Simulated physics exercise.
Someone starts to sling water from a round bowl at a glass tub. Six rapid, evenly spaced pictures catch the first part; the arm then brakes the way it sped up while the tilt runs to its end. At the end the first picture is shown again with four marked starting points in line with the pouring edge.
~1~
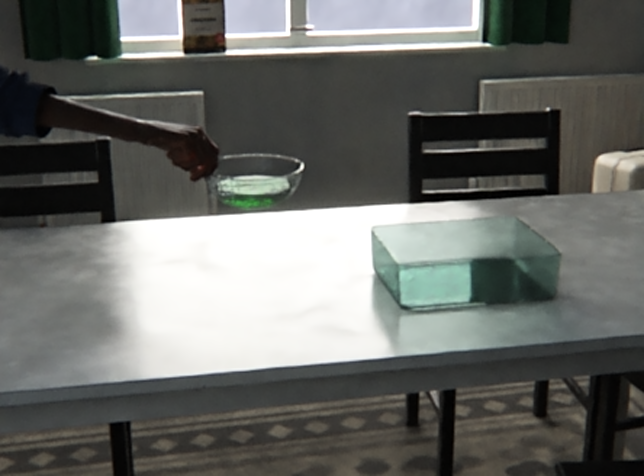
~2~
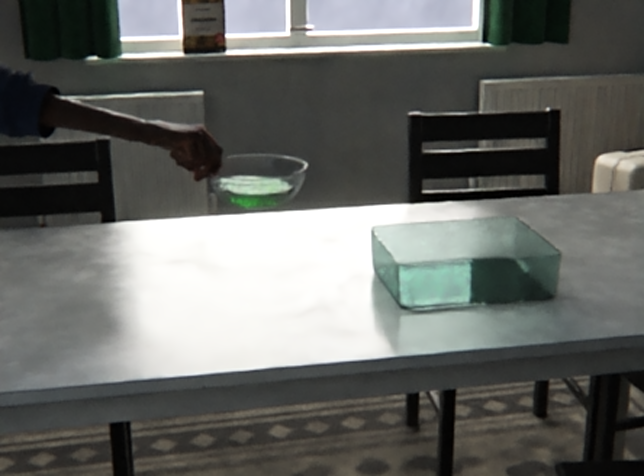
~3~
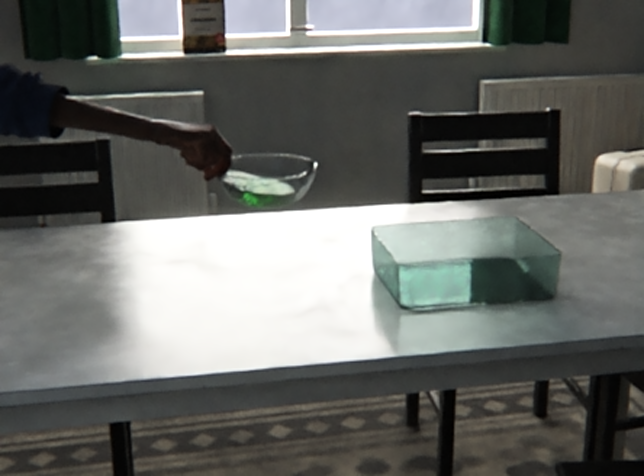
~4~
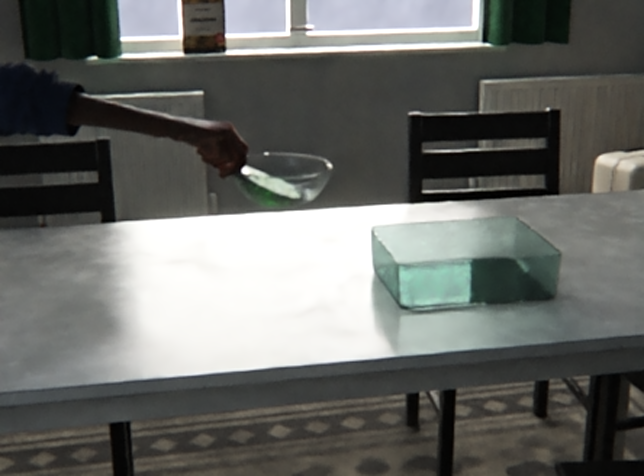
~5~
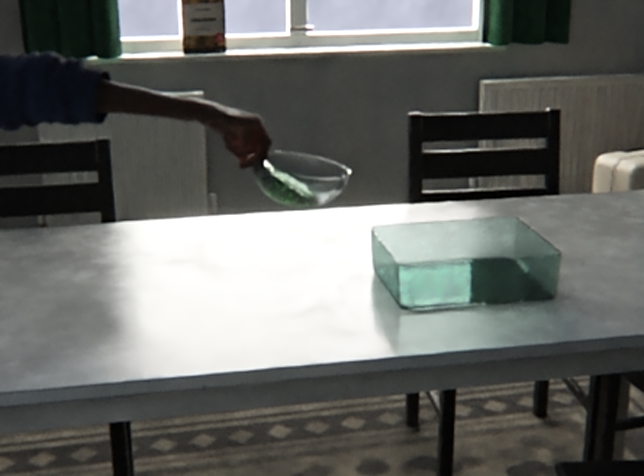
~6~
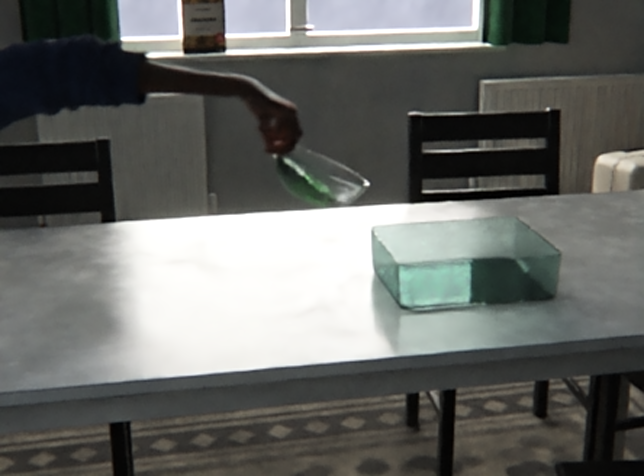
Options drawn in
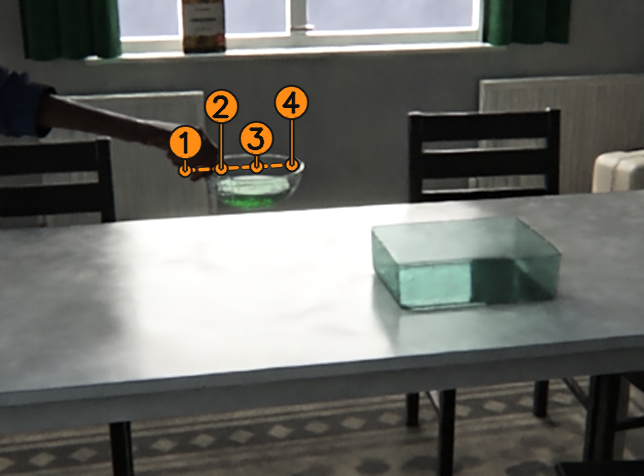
A hand moves a glass bowl of green liquid right, then tips it rightward.
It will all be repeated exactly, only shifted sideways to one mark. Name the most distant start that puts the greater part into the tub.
Choose 3.
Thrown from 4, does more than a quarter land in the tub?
Yes.
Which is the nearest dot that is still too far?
It is 2.
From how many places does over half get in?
Two of the four.
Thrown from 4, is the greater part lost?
No, that is safe.
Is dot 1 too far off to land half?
Yes, it does.
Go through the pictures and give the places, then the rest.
In the first frame, upright, lip at (301, 164); tub from (398, 309) to (555, 296); nothing has left yet.
In the second frame, upright, lip at (304, 164); nothing has left yet.
In the third frame, upright, lip at (314, 163); nothing has left yet.
In the fourth frame, upright, lip at (328, 164); nothing has left yet.
In the fifth frame, tipped about 10°, lip at (347, 170); nothing has left yet.
In the sixth frame, tipped about 25°, lip at (366, 181); nothing has left yet.
On the marked copy, 1 at (185, 170); 2 at (221, 168); 3 at (256, 166); 4 at (291, 164).
With 1, about 1 % lands in the tub, 97 % falls short.
With 2, about 27 % lands in the tub, 65 % falls short and 8 % goes beside or beyond.
With 3, about 69 % lands in the tub, 21 % falls short and 11 % goes beside or beyond.
With 4, about 79 % lands in the tub, 4 % falls short and 16 % goes beside or beyond.
